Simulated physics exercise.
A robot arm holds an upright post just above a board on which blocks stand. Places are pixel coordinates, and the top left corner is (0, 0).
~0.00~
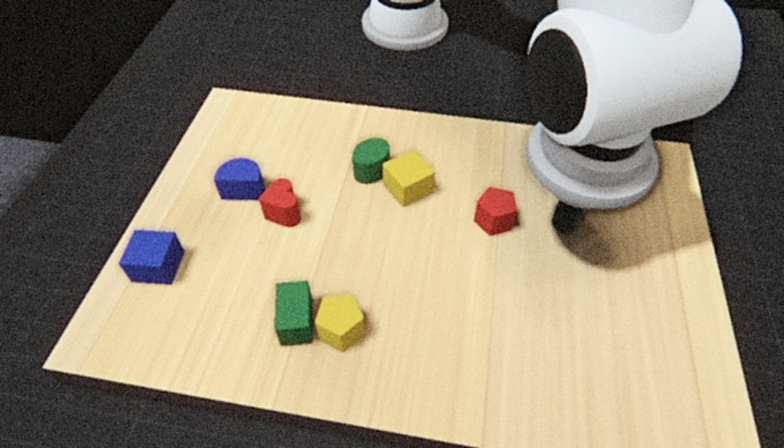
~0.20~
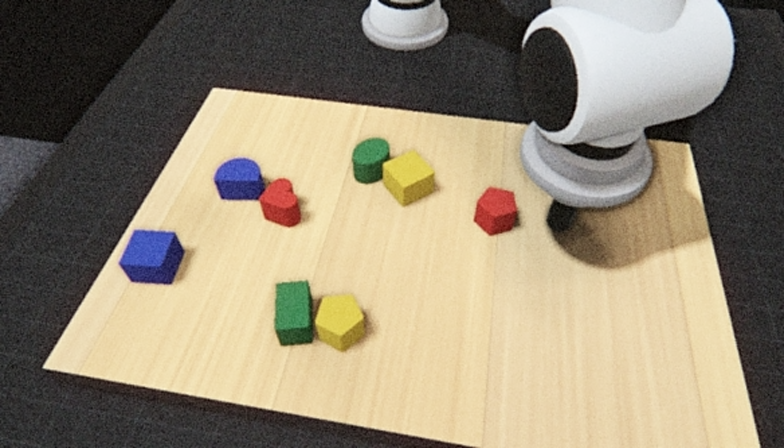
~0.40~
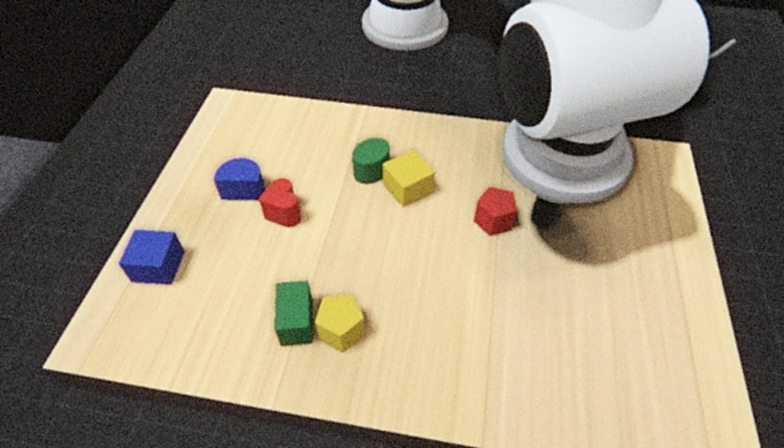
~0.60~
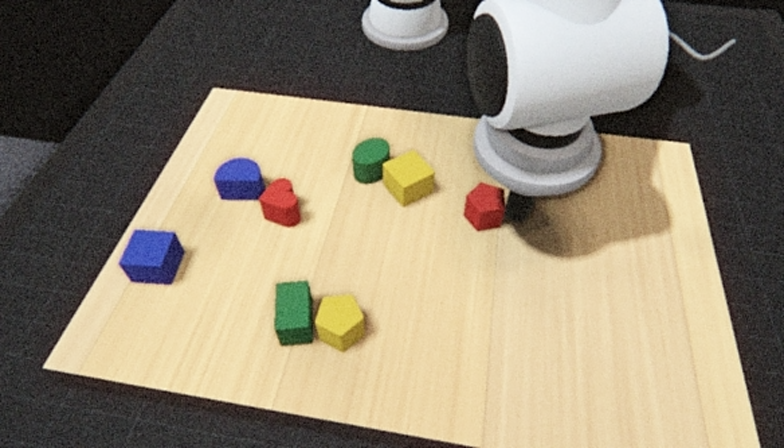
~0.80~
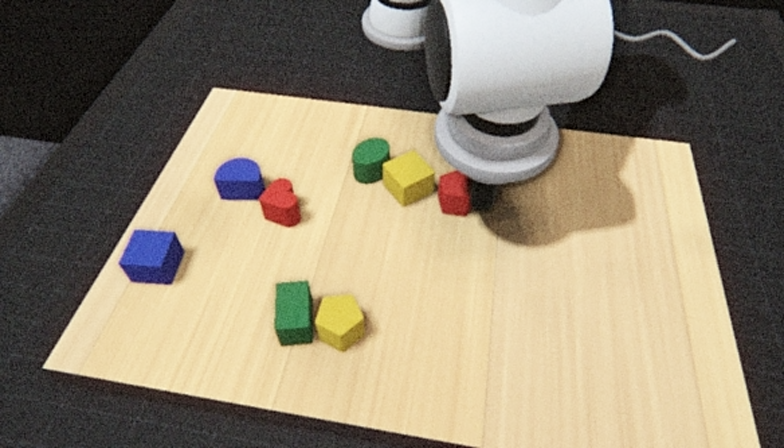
A white robot arm moved left over a wooden board of colored blocks, slowly at first, then pushed the red five-sided block left toward the yellow square one while the other blocks stayed still.
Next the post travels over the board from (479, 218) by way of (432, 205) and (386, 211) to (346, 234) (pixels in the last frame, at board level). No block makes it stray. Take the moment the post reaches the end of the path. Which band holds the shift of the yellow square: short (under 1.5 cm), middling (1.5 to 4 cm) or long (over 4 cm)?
Answer: 1.5 to 4 cm.
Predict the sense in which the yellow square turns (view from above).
From above, it looks like the yellow square goes counterclockwise.
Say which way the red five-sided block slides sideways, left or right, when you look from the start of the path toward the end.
Shifts right.
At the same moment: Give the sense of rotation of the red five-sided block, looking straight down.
It twists clockwise.
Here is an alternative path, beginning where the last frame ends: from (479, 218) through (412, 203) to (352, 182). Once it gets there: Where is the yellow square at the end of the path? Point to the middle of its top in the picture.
Pixel (398, 153).
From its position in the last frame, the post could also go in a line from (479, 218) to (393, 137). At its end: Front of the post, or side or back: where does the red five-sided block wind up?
The post still drives it.
What follows on the original path. One third of the way, post (433, 191); green oval (366, 149); yellow square (400, 157), turned 40° anticlockwise; red five-sided block (438, 165), turned 65° clockwise.
Two thirds of the way, post (385, 196); green oval (366, 149); yellow square (400, 157), turned 40° anticlockwise; red five-sided block (438, 165), turned 70° clockwise.
At the end, post (344, 220); red heart-shaped block still; green oval (366, 149); yellow square (400, 157), turned 40° anticlockwise; red five-sided block (438, 165), turned 70° clockwise.
